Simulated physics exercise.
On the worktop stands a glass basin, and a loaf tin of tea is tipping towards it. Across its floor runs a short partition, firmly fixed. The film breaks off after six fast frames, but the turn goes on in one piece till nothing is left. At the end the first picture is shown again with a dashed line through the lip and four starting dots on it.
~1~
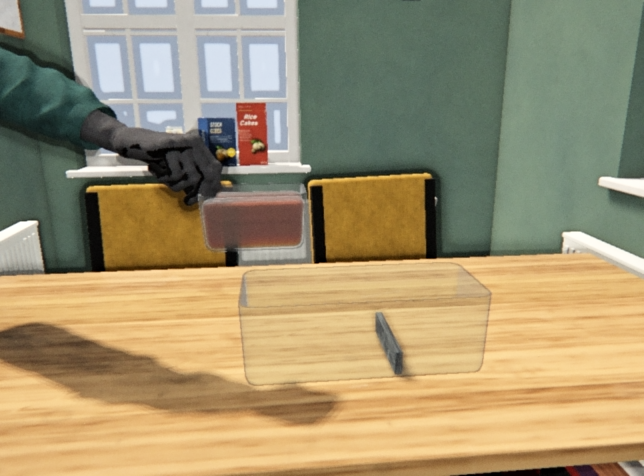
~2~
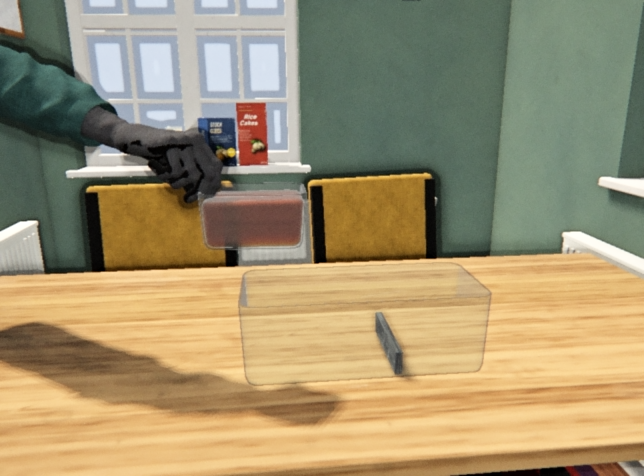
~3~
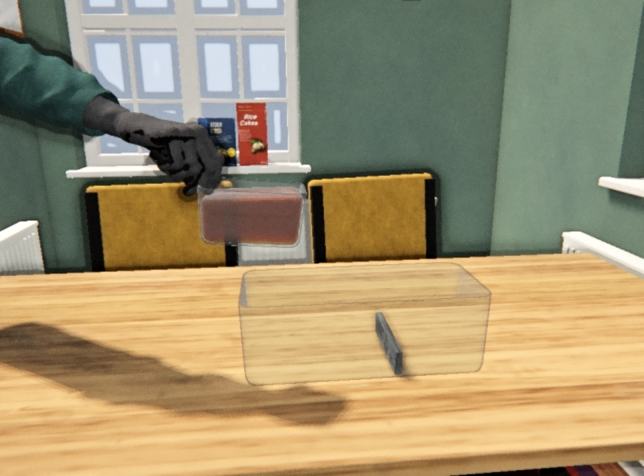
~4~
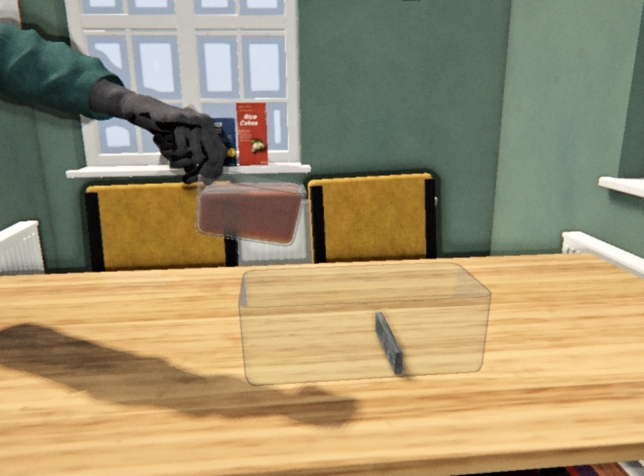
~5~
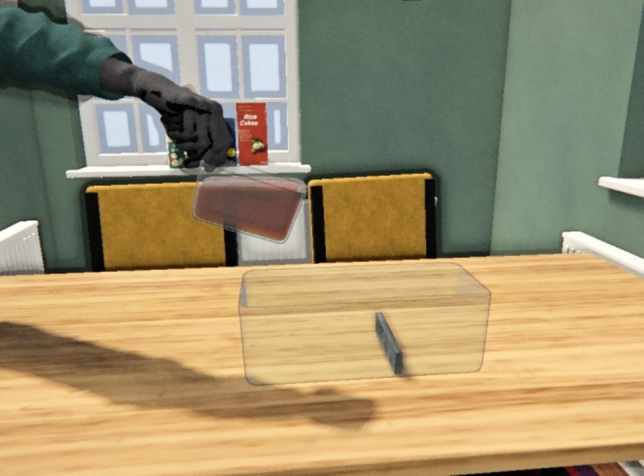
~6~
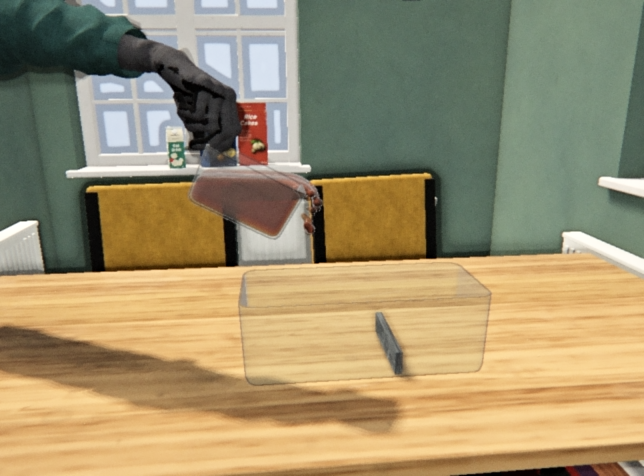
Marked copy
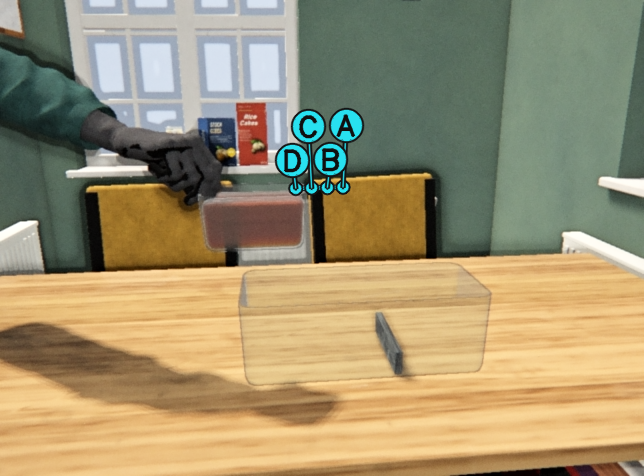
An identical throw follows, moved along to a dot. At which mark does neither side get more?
Use dot C.
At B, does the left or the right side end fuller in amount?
The right side.
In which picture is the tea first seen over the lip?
Picture 5.
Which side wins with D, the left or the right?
More ends on the left.
In cyan, A at (343, 187); B at (327, 187); C at (311, 188); D at (295, 188).
With A, about 13 % ends left of the wall and 86 % right of it.
With B, about 27 % ends left of the wall and 72 % right of it.
With C, about 47 % ends left of the wall and 52 % right of it.
With D, about 79 % ends left of the wall and 19 % right of it.
